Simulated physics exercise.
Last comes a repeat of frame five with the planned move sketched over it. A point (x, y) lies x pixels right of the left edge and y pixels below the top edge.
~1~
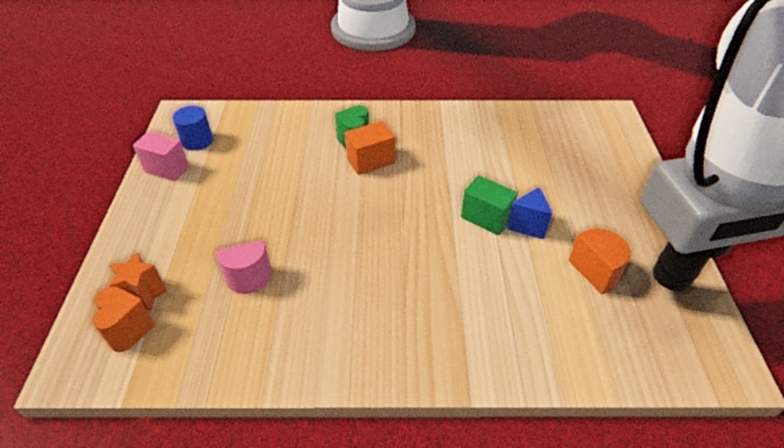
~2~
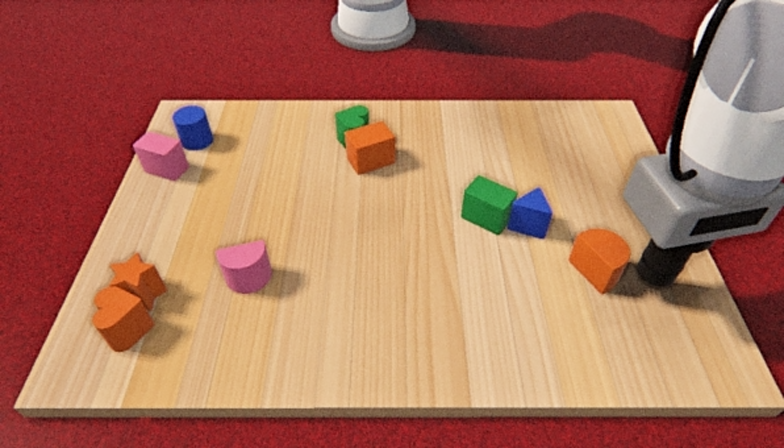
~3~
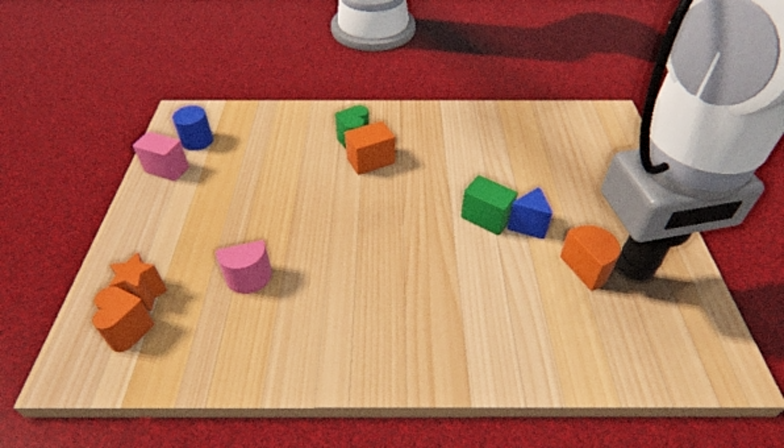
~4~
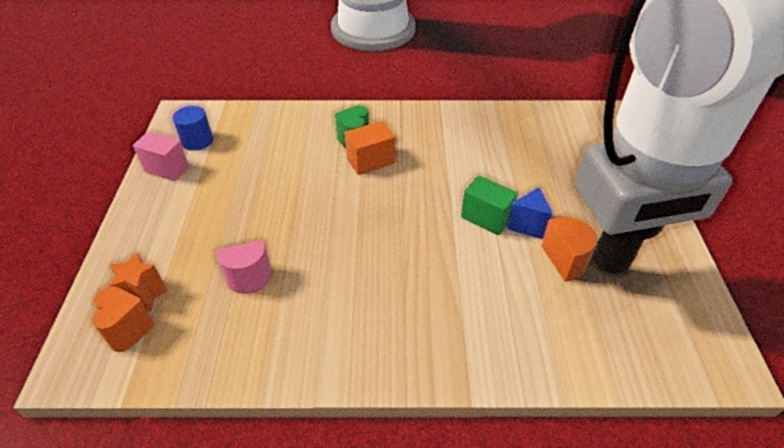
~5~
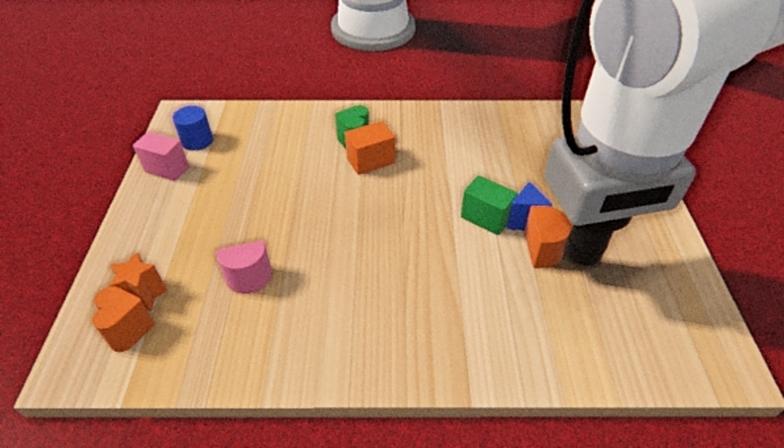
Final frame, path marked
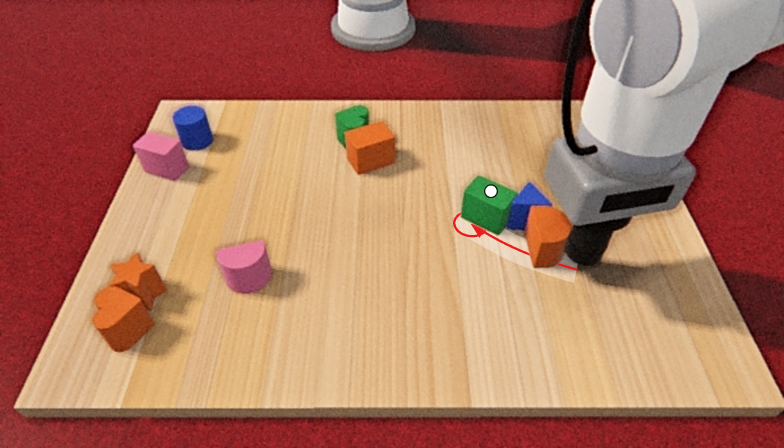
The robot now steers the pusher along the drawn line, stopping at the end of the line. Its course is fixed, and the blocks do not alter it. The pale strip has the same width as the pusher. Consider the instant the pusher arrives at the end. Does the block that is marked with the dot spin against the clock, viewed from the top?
Yes, it checks out.
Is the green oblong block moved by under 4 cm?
No, that is not what happens.
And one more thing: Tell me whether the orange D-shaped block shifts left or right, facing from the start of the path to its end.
The shift goes right.
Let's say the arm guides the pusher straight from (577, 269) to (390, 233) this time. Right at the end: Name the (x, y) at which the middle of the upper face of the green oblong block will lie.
The centre of its top face lies at (481, 179).
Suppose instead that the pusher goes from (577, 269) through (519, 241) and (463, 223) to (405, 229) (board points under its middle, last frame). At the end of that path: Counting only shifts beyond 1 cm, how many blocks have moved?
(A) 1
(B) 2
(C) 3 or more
It's C.
The drawn path runs from (577, 269) via (519, 250), ending at (471, 224); the dot is on the green oblong block.
What follows on the original path. One third of the way, pusher (542, 241); green oblong block (486, 186), turned 25° anticlockwise; blue triangular block (527, 178); orange D-shaped block (522, 206), turned 40° clockwise.
Two thirds of the way, pusher (505, 225); green oblong block (471, 170), turned 55° anticlockwise; blue triangular block (529, 172); orange D-shaped block (502, 189), turned 90° clockwise.
At the end, pusher (473, 207); green oblong block (466, 155), turned 80° anticlockwise; blue triangular block (528, 171), turned 20° clockwise; orange D-shaped block (492, 177), turned 125° clockwise.
